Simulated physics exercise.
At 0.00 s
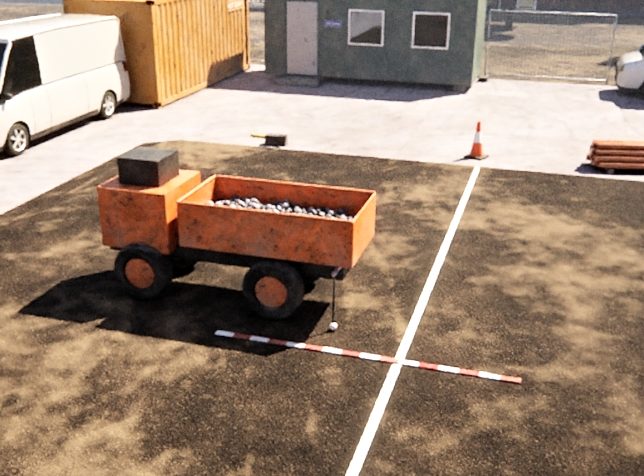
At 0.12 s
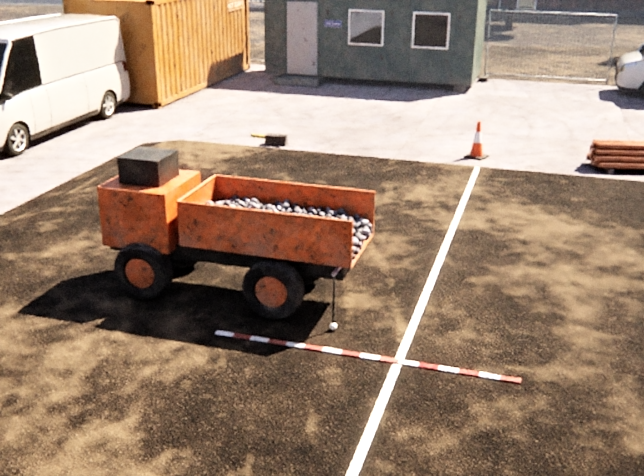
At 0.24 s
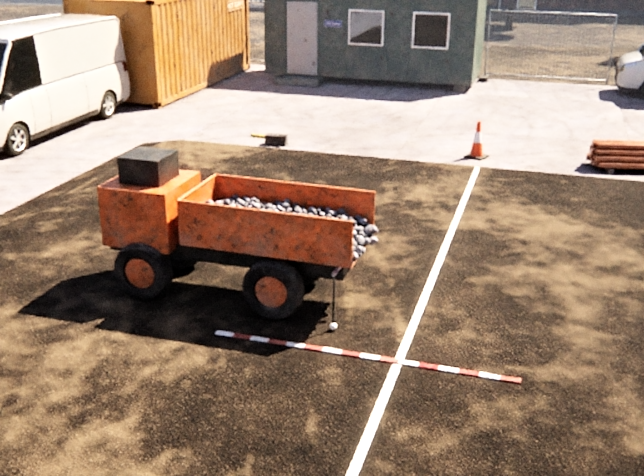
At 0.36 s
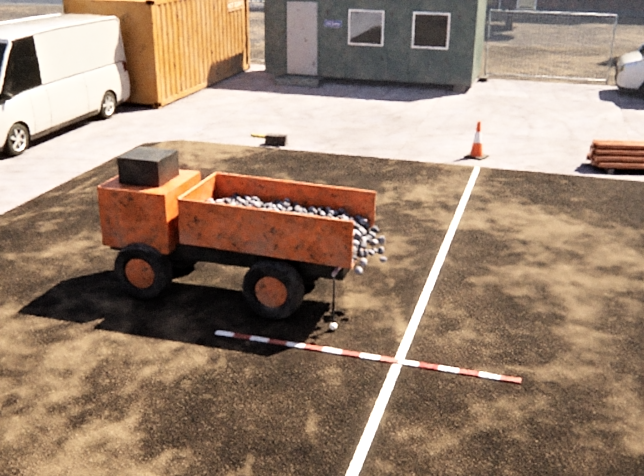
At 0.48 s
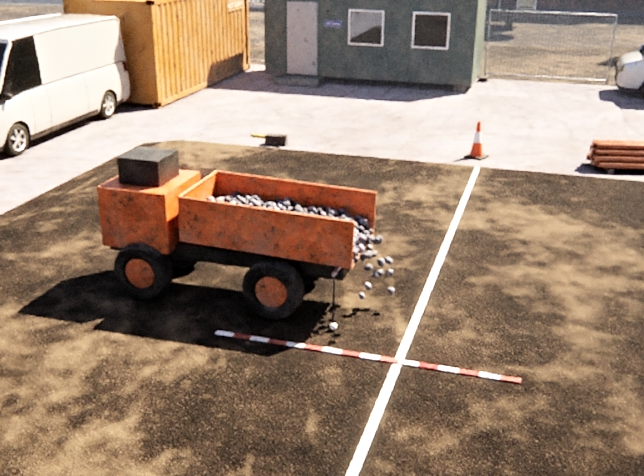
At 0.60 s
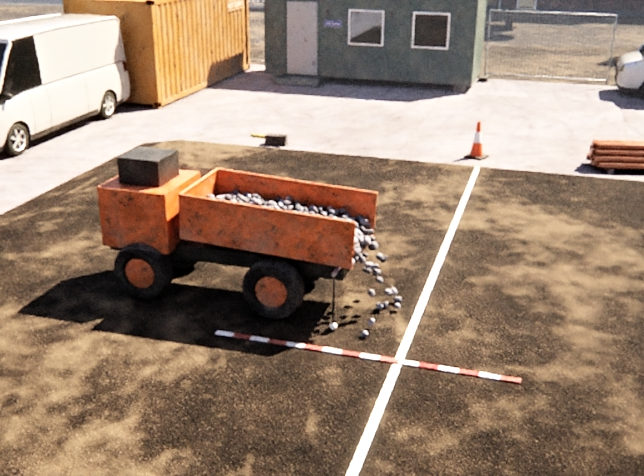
An orange tipper truck loaded with grey stones stood on dark ground as its back opened, and the stones slid out at the right end, a few dropping to the ground beside a white line.
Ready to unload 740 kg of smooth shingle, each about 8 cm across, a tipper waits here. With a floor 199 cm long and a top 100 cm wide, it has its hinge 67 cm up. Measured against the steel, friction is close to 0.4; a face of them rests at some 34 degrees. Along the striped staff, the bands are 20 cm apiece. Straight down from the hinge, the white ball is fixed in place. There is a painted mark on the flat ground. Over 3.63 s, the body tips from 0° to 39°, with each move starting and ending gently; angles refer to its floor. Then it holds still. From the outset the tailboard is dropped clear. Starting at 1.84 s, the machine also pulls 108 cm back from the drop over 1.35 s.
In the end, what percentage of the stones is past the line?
Roughly 10 percent of the stones.
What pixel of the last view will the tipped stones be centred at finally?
Their middle is at about (352, 303).
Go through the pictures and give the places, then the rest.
In the first picture, lip at (352, 268), floor tilted 0°, highest stones at (259, 207).
In the second picture, lip at (352, 268), floor tilted 0°, highest stones at (259, 207); the stones move at 0.1 m/s on average.
In the third picture, lip at (352, 268), floor tilted 0°, highest stones at (255, 205); 1 % has left.
In the fourth picture, the body is at 1°, its lip at (352, 268); the top of the load is at (255, 204); 1 % has left.
In the fifth picture, the body is at 2°, its lip at (352, 268); the top of the load is at (253, 202); 2 % has left.
In the sixth picture, lip at (352, 268), floor tilted 3°, highest stones at (244, 200); 3 % has left.
After 2.7 s the floor is at 33°; 26 % in the body, 67 % short of the line, 7 % past the line; the foremost stones are at (462, 331).
After 3.7 s the floor is at 39°; 0 % in the body, 92 % short of the line, 8 % past the line; the foremost stones are at (467, 333).
After 4.1 s the floor is at 39°; 0 % in the body, 92 % short of the line, 8 % past the line; the foremost stones are at (467, 333).
After 6.8 s the floor is at 39°; 0 % in the body, 92 % short of the line, 8 % past the line; the foremost stones are at (467, 333).
